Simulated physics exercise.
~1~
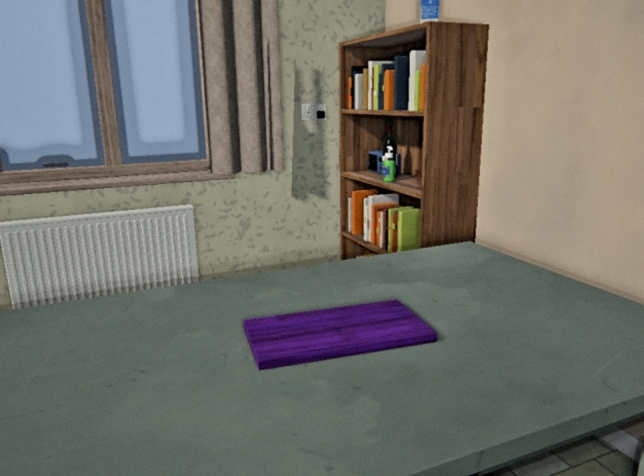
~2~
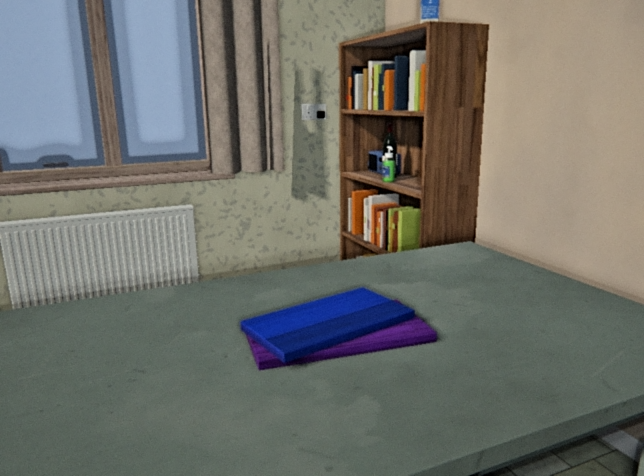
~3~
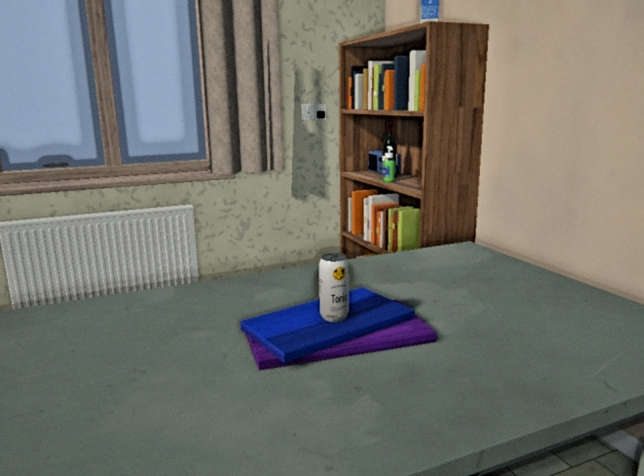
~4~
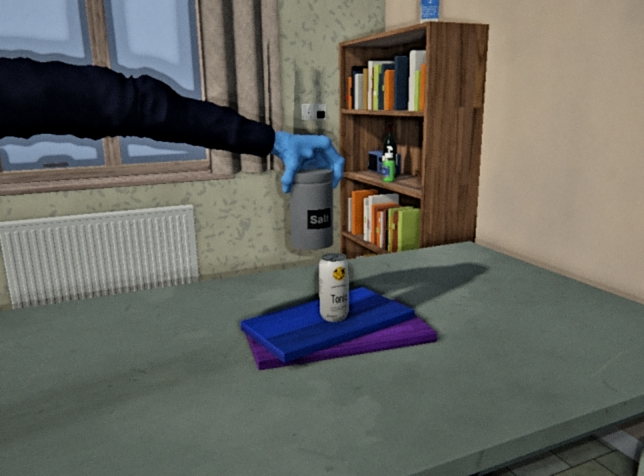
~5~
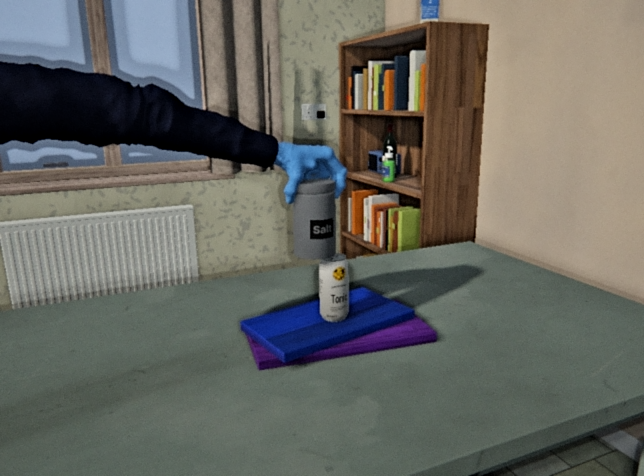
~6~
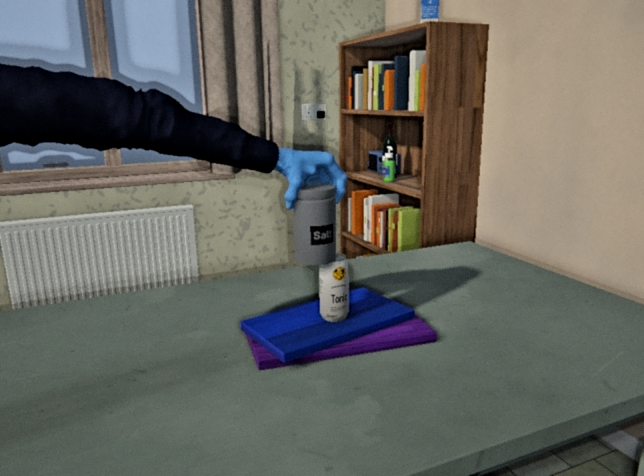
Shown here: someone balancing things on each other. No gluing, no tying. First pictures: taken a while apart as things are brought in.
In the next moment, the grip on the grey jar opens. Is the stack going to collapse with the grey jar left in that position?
Yes, it collapses.
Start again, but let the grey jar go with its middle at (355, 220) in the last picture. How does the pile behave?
The pile tumbles.
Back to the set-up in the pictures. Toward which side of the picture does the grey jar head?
It ends up further left.
Then, 0.50 s on from there, grey jar now fallen.
Then, 1.20 s on from there, things are still on the move.
Then, 2.10 s on from there, as before.
In the end, fallen, grey jar; the other 3 unmoved. At the end, from the last picture's camera, grey jar near (273, 414). The pile comes apart.
